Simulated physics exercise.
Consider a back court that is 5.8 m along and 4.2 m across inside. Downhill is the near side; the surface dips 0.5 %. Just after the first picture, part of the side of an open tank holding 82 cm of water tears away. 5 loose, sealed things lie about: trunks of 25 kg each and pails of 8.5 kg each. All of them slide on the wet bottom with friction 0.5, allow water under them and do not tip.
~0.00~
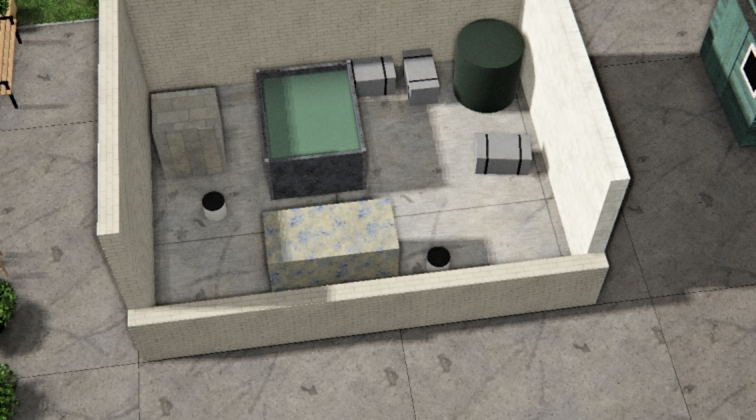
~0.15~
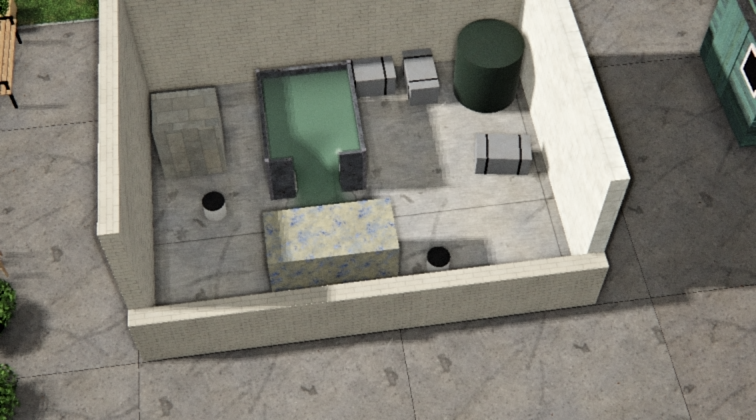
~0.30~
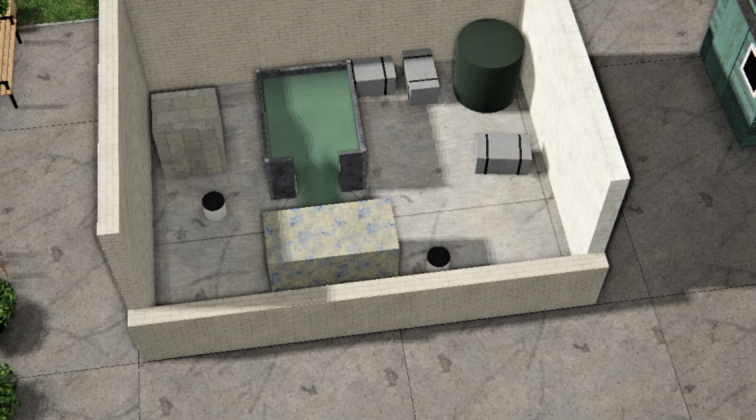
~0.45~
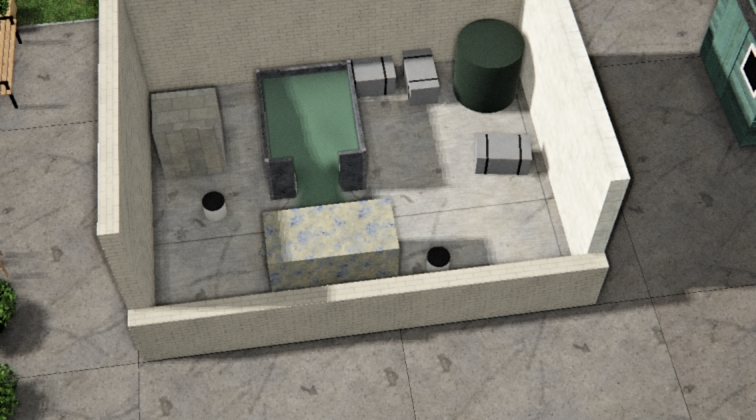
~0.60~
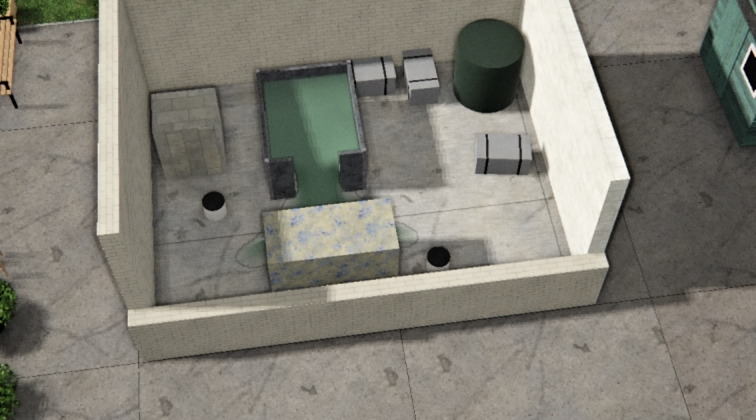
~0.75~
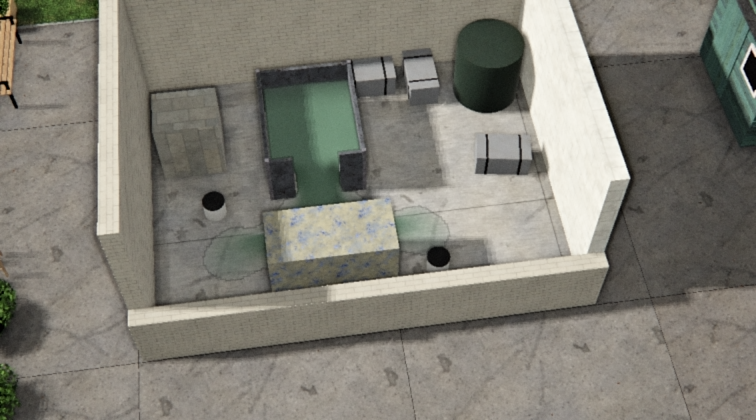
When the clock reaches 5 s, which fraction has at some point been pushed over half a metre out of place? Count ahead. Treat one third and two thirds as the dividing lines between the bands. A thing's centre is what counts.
Expect the moved ones to number a third to two thirds.
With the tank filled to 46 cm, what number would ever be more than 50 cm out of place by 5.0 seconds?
0.
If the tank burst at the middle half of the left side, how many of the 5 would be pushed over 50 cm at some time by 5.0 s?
That would give 2.
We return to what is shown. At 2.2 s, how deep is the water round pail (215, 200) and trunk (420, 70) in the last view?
Close to 12 and 0 centimetres.
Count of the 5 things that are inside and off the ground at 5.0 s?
The count is 1.
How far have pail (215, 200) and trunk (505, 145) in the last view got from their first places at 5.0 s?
Going in order, that's 100 cm for one and 80 cm for the other.
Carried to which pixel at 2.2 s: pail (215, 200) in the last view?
Close to pixel (181, 181).
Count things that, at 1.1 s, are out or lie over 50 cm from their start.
I count 0.
After 1.1 s 0 of 5 are over 50 cm from their spots; 0 afloat.
After 2.2 s 1 of 5 are over 50 cm from their spots; 1 afloat.
After 3.5 s 2 of 5 are over 50 cm from their spots; 1 afloat.
After 5.0 s 2 of 5 are over 50 cm from their spots, and 2 have been at some point; 1 afloat.
